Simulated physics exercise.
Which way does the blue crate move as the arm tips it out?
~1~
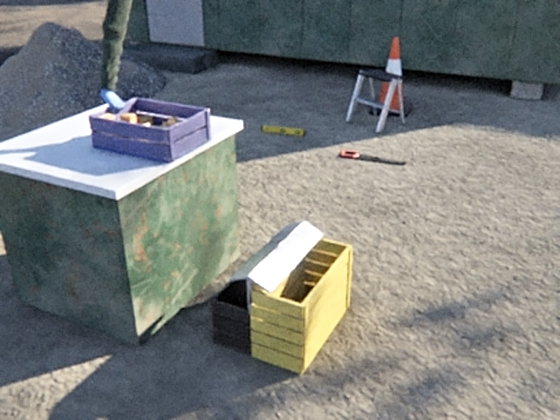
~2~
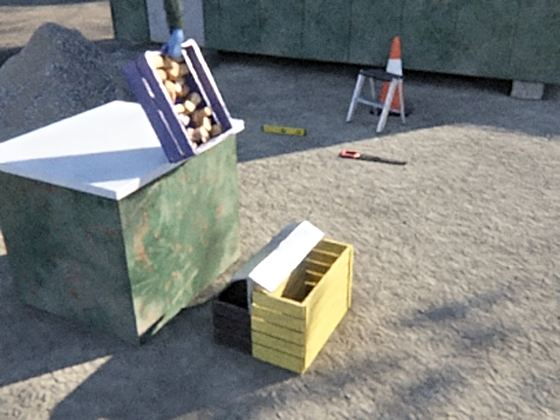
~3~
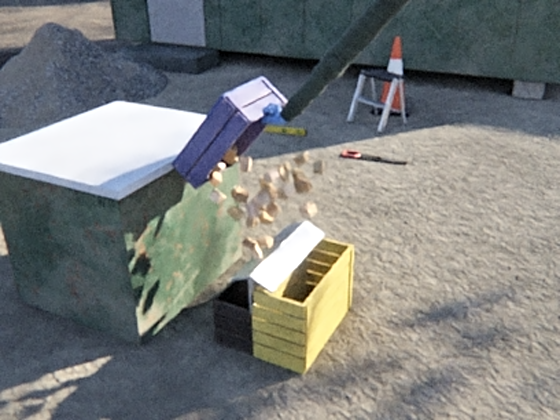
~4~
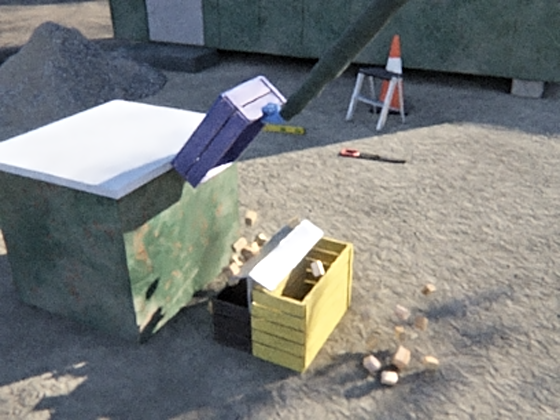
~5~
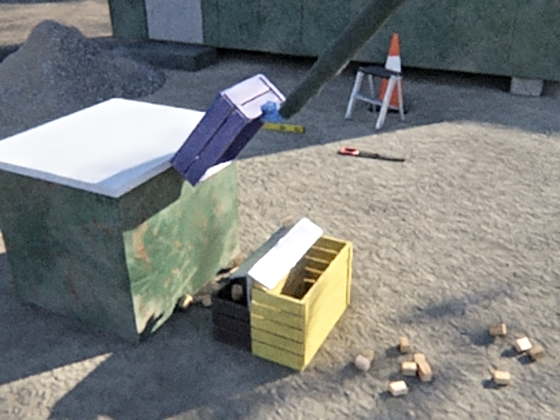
The blue crate moves to the right, past the end of the bench.
An arm tips a blue crate, spilling wooden blocks into two boxes and onto the ground.
